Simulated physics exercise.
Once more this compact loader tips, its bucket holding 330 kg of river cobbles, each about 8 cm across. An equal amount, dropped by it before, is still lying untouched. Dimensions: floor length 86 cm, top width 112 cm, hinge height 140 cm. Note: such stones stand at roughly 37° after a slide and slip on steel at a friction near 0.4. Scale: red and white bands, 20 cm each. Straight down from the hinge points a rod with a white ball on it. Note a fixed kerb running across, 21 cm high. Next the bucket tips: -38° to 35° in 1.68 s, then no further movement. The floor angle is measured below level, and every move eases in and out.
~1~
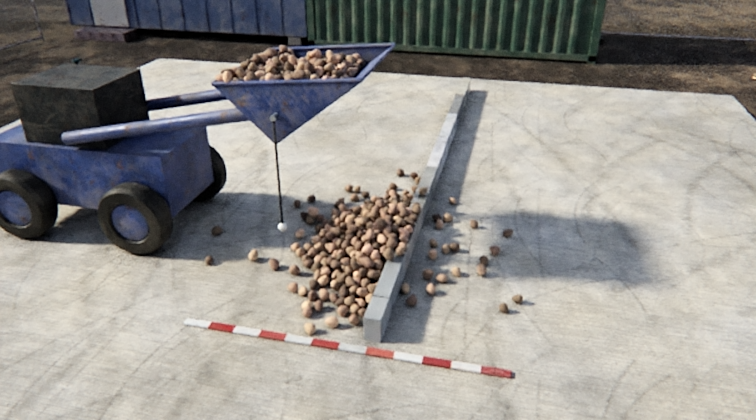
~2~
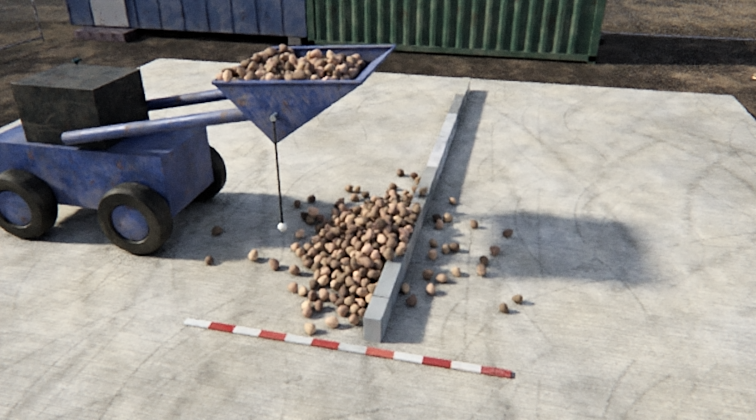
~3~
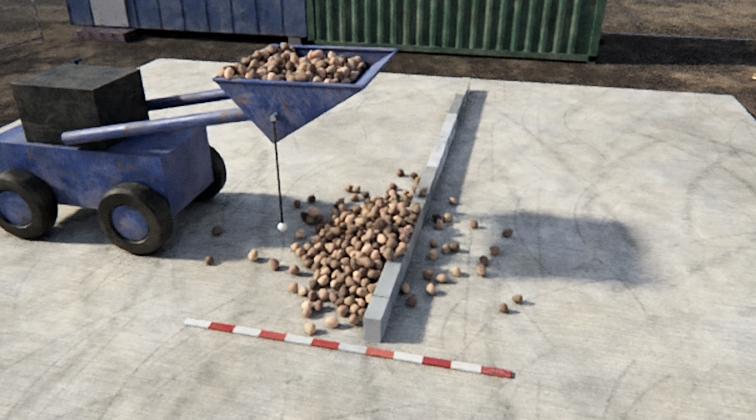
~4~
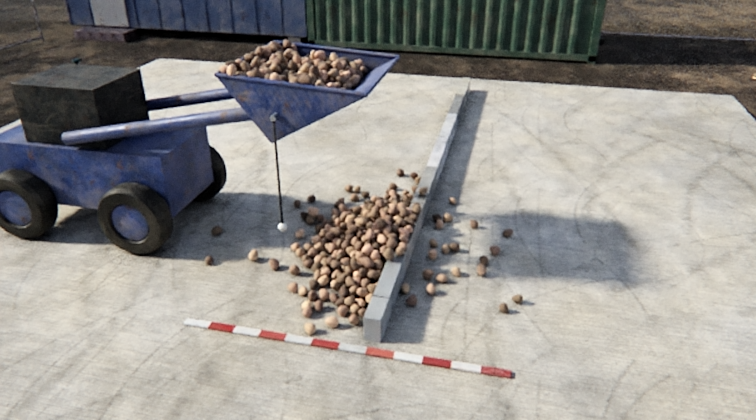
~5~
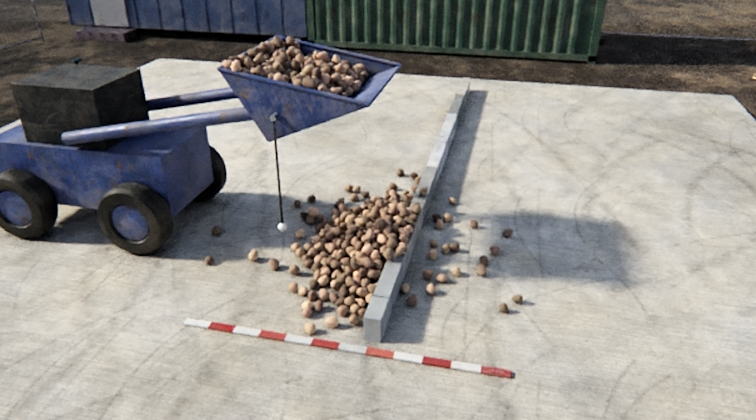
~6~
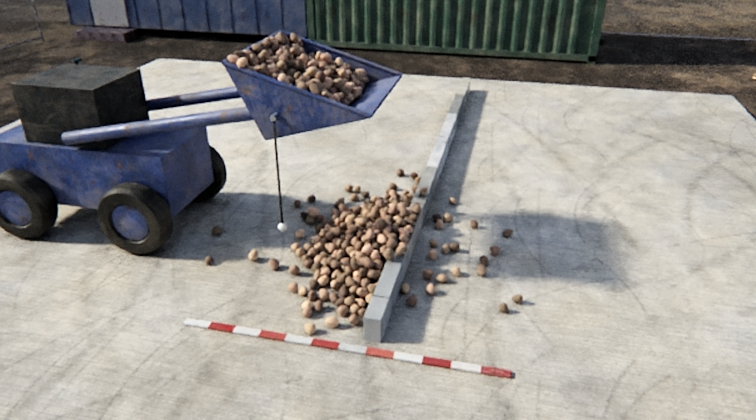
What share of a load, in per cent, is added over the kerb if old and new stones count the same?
I would say 75 percent.
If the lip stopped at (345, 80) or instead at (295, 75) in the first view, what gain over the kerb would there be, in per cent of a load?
I'd say close to 50 per cent for one and close to 5 per cent for the other, in that order.
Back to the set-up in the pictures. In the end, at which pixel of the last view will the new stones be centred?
I'd say close to (444, 250).
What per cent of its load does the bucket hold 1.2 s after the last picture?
Close to 45 in a hundred is still held.
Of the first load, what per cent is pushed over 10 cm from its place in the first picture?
The answer is about 5 per cent.
Then, 0.7 s after the last picture the floor is at 24°; in per cent of one load, 100 in the bucket, 95 on this side of the kerb, 5 over the kerb; the foremost stones are at (490, 262).
Then, 1.2 s after the last picture the floor is at 35°; in per cent of one load, 44 in the bucket, 143 on this side of the kerb, 13 over the kerb; the foremost stones are at (490, 262).
Then, 1.5 s after the last picture the floor is at 35°; in per cent of one load, 6 in the bucket, 140 on this side of the kerb, 54 over the kerb; the foremost stones are at (509, 273).
Then, 4.1 s after the last picture the floor is at 35°; in per cent of one load, 0 in the bucket, 120 on this side of the kerb, 80 over the kerb; the foremost stones are at (611, 302). Net gain over the kerb, 75.
